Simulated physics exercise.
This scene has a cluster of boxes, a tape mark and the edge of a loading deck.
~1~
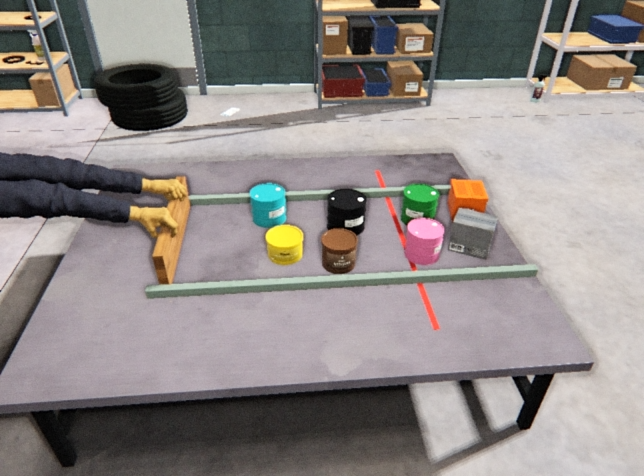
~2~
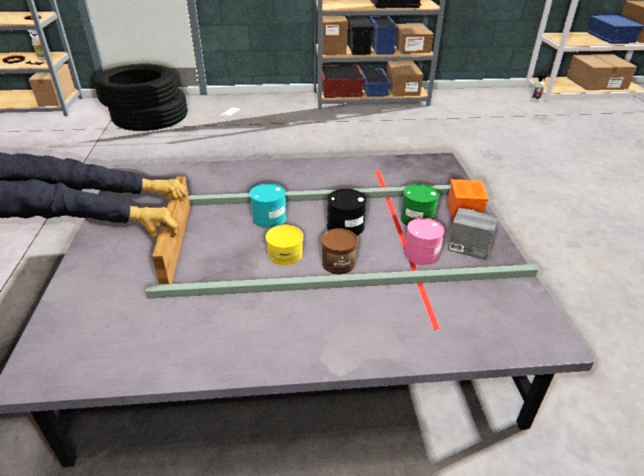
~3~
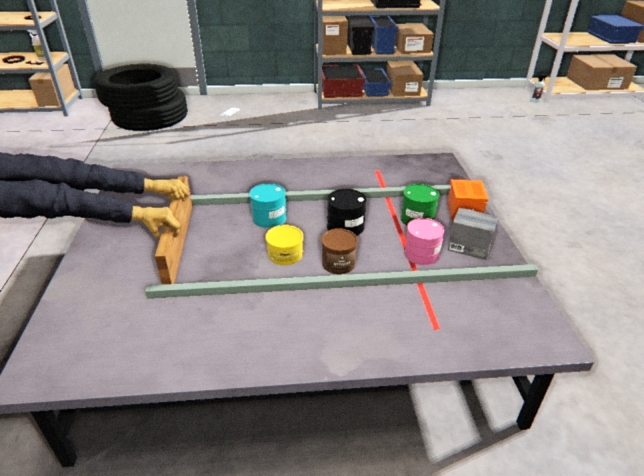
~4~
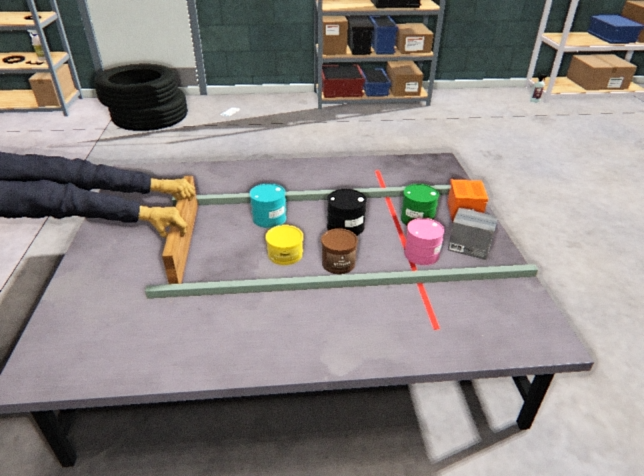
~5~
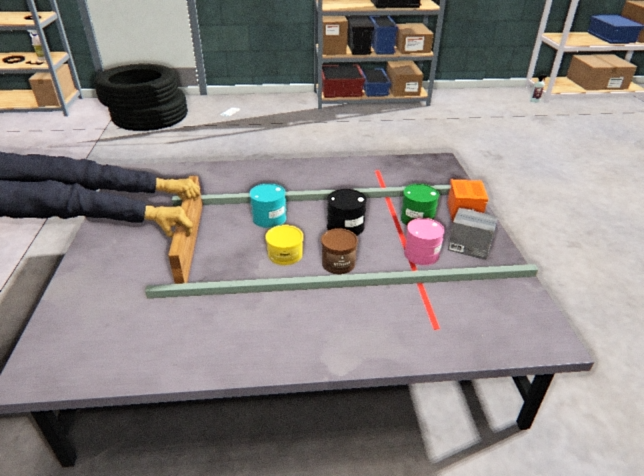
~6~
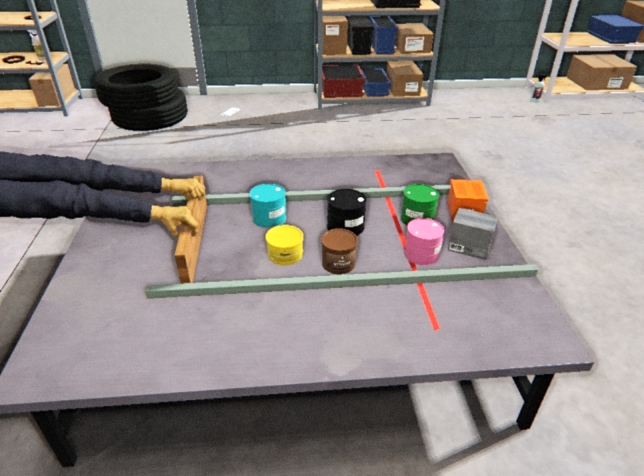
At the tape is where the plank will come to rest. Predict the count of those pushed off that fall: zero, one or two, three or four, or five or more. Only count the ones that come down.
It ends with every one still up.
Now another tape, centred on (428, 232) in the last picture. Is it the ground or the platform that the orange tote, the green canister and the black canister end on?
Looking at each: The orange tote goes off, the green canister remains on top, the black canister remains on top.
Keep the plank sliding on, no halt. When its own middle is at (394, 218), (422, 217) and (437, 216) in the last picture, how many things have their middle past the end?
Result per place: 0; 1; 2.
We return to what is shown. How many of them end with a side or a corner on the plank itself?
The count comes out at 3.
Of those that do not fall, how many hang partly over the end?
Result: 1.
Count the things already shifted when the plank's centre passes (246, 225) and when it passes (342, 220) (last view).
First 0, after that 4.
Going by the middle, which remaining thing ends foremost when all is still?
Foremost, the orange tote.
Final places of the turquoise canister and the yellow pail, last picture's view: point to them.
For the turquoise canister it's (407, 193), and for the yellow pail it's (423, 235).
Soon after, none off yet; orange tote at rest near (467, 202); grey parcel at rest near (472, 234); green canister at rest near (419, 206).
At rest, the number that fall off is zero.
